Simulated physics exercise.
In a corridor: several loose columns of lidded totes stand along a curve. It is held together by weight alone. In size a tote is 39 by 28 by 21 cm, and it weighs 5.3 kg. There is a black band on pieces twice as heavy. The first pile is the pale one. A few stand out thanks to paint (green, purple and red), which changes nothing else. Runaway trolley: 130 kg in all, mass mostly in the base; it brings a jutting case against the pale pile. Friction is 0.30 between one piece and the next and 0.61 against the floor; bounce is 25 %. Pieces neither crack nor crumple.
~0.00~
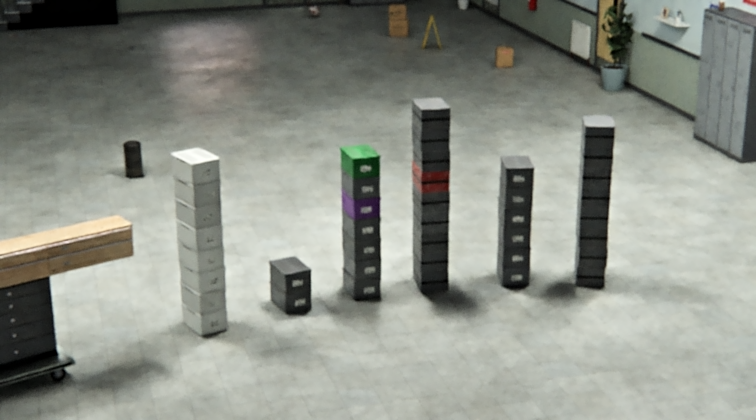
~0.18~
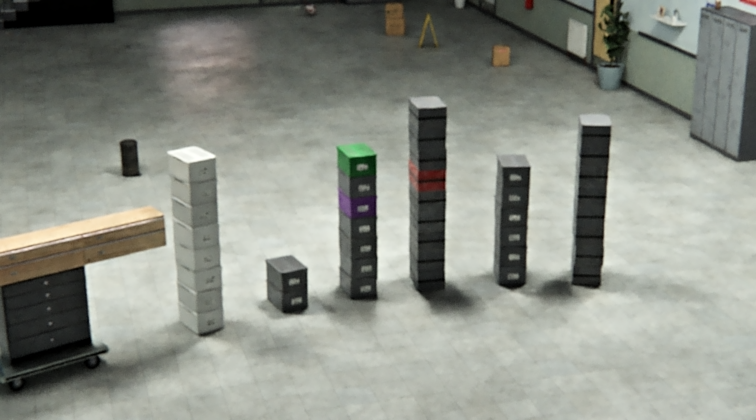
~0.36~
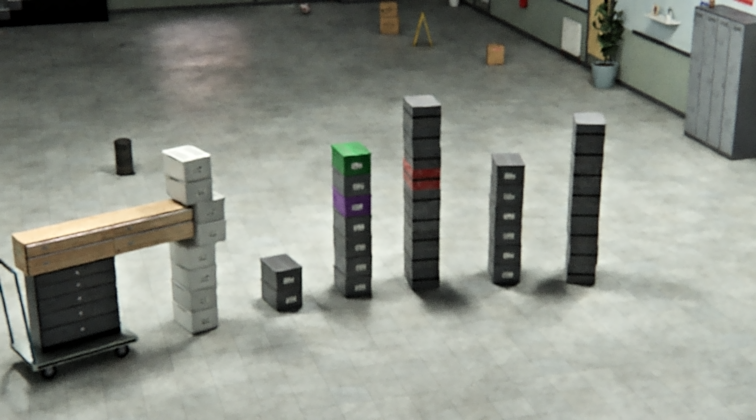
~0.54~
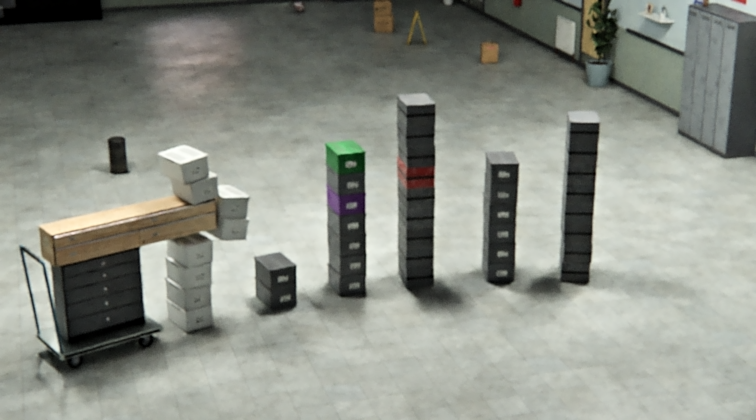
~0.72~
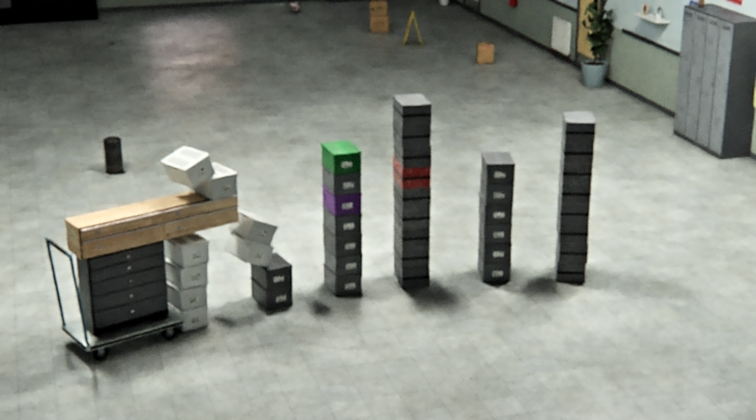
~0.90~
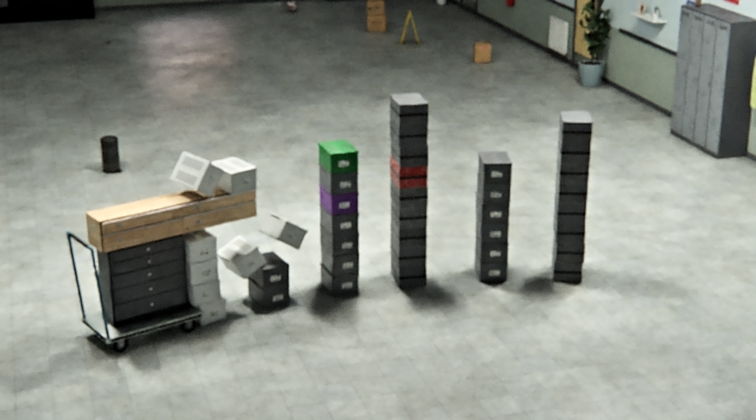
Trolley carrying a jutting wooden case rolling right into a pale stack of boxes, knocking its upper pieces loose beside dark stacks.
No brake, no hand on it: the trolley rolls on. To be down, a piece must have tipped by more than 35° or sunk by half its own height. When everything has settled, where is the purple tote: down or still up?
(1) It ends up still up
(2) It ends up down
(1) It ends up still up.
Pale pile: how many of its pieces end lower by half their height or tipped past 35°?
I count 5 of the pale pieces.
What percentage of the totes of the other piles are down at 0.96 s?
0 %.
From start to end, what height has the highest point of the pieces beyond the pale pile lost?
Lower by close to 0 cm.
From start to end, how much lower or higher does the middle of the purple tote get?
About 0 cm lower.
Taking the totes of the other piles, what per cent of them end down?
About 5 per cent.
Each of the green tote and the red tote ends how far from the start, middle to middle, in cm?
Well, the green finishes 0 cm from where it began, while the red finishes 0 cm from its start.
Around 0.96 s, 3 of the pale pile down; none of the 32 other totes down; purple tote unmoved.
Around 1.08 s, 3 of the pale pile down; none of the 32 other totes down, 1 disturbed; purple tote unmoved.
Around 1.30 s, 3 of the pale pile down; none of the 32 other totes down, 2 disturbed; purple tote unmoved.
Around 2.00 s, 5 of the pale pile down; none of the 32 other totes down, 2 disturbed; purple tote unmoved.
Finally (3.6 s), 5 of the pale pile down; 1 of the 32 other totes down; purple tote unmoved; green tote unmoved; red tote unmoved. Seen by the last camera, middles, purple tote near (340, 198), green tote near (338, 157).
